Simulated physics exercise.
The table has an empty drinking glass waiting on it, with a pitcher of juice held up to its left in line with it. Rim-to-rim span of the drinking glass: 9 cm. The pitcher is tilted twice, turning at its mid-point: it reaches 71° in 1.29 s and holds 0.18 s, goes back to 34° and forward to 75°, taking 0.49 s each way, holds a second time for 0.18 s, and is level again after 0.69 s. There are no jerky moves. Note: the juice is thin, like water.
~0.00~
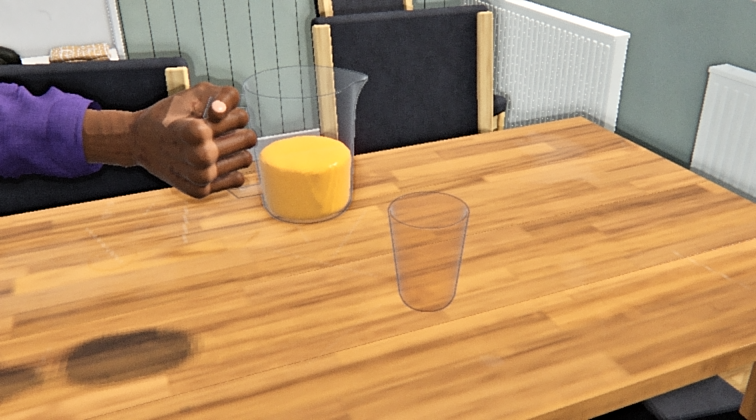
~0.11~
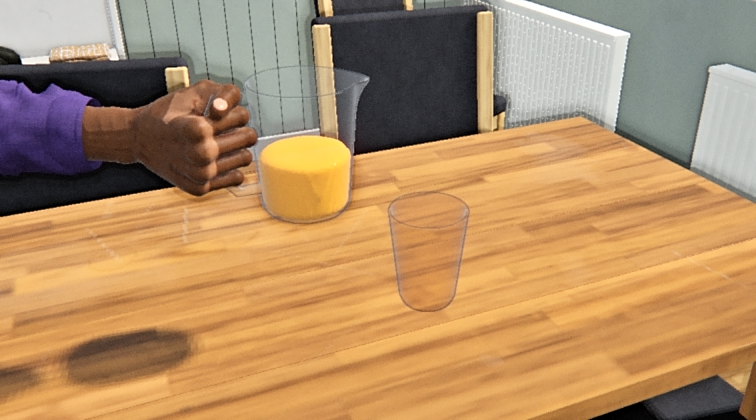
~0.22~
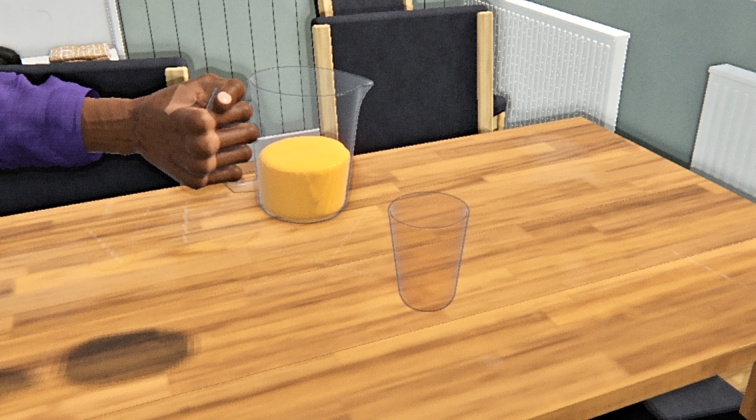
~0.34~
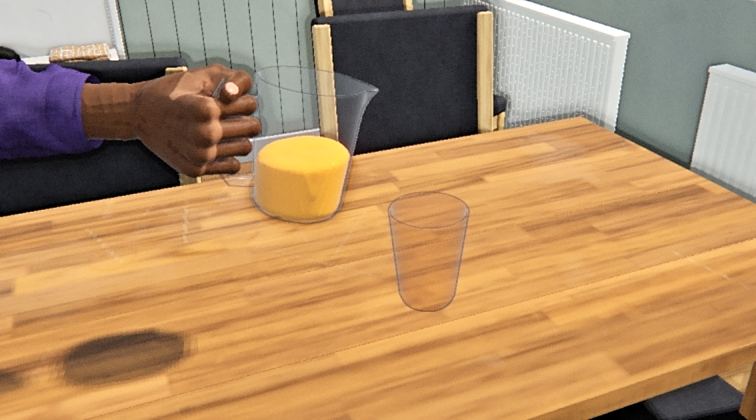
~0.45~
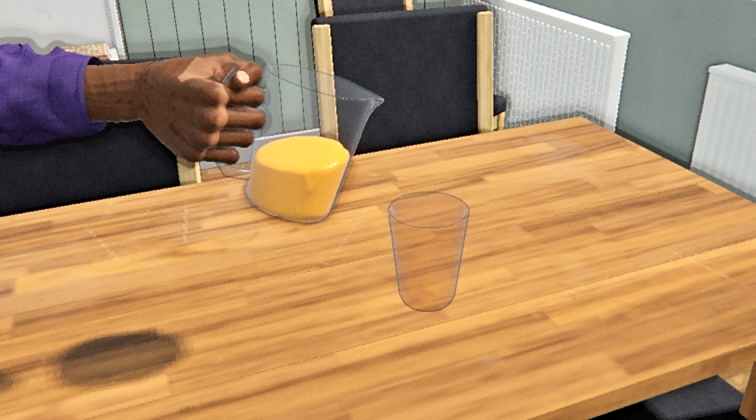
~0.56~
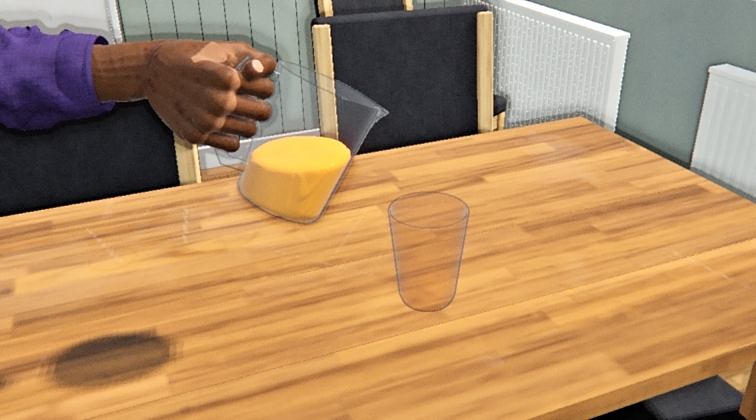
A clear pitcher of yellow-orange juice stands out above a wooden table, seen from slightly above in a room with dark chairs, a green panelled wall and white radiators. A brown-skinned hand in a purple sleeve is at its left, and an empty clear glass sits to its right, nearer the viewer. Barely moving at first, the pitcher then leans smoothly rightward as the hand rises slightly, while the view stays still.
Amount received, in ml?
Close to 225 millilitres.
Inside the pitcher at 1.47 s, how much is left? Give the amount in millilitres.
Roughly 250 ml, give or take.
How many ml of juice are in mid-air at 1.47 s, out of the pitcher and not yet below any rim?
About 25 ml.
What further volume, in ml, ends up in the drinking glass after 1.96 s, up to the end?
Roughly 70 ml.
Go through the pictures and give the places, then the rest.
In the first picture, it leans 0°; its right rim is at (366, 74); the juice meets the walls at (259, 158) and (345, 144); the drinking glass's rim runs from (392, 219) to (463, 204).
In the second picture, it leans 1°; its right rim is at (368, 76); the juice meets the walls at (259, 158) and (345, 143).
In the third picture, it leans 5°; its right rim is at (372, 80); the juice meets the walls at (258, 158) and (344, 144).
In the fourth picture, it leans 11°; its right rim is at (377, 87); the juice meets the walls at (256, 159) and (344, 144).
In the fifth picture, it leans 19°; its right rim is at (382, 97); the juice meets the walls at (253, 160) and (344, 144).
In the sixth picture, it leans 28°; its right rim is at (387, 110); the juice meets the walls at (247, 164) and (346, 144).
After 1.47 s the tilt is 71° and the drinking glass has 100 ml, the pitcher 250 ml, and 0 ml is on the table.
After 1.96 s the tilt is 34° and the drinking glass has 155 ml, the pitcher 215 ml, and 0 ml is on the table.
After 2.63 s the tilt is 75° and the drinking glass has 175 ml, the pitcher 175 ml, and 0 ml is on the table.
After 3.12 s the tilt is 14° and the drinking glass has 225 ml, the pitcher 145 ml, and 0 ml is on the table.
In the end the drinking glass has 225 ml, the pitcher 145 ml, and 0 ml is on the table.
